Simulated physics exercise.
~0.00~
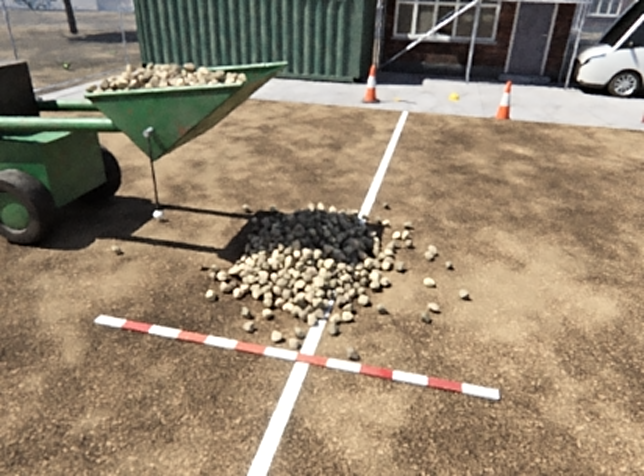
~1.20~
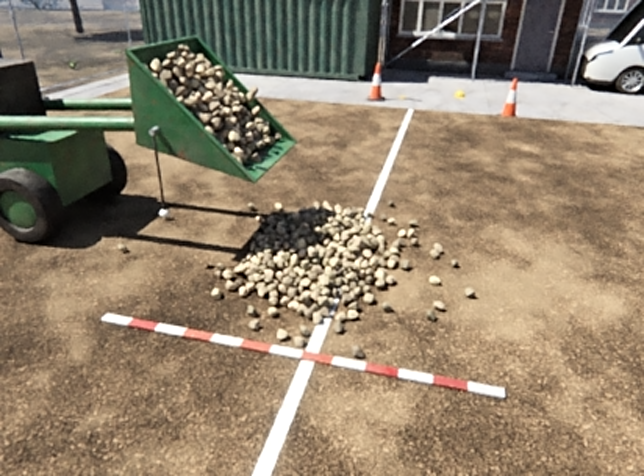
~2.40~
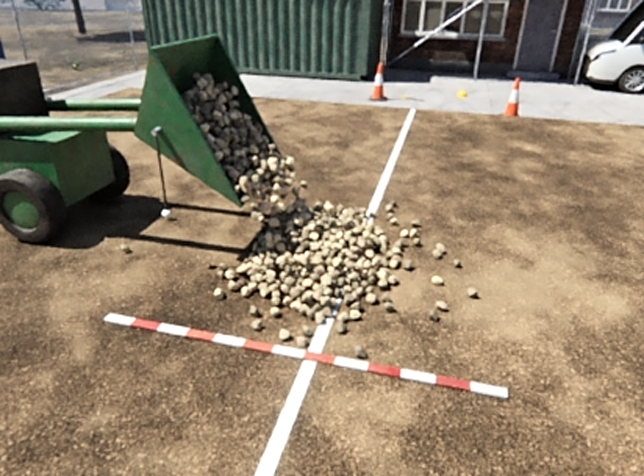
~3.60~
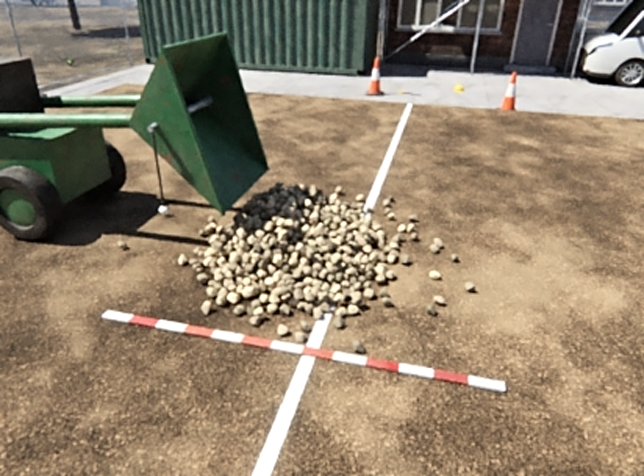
In this clip, a green loader on the left tips its bucket of pale stones steeply downward, and they slide out onto an existing heap beside a white ground line and striped staff, leaving a larger pile beneath the tilted bucket, with a few stones scattered beyond the line.
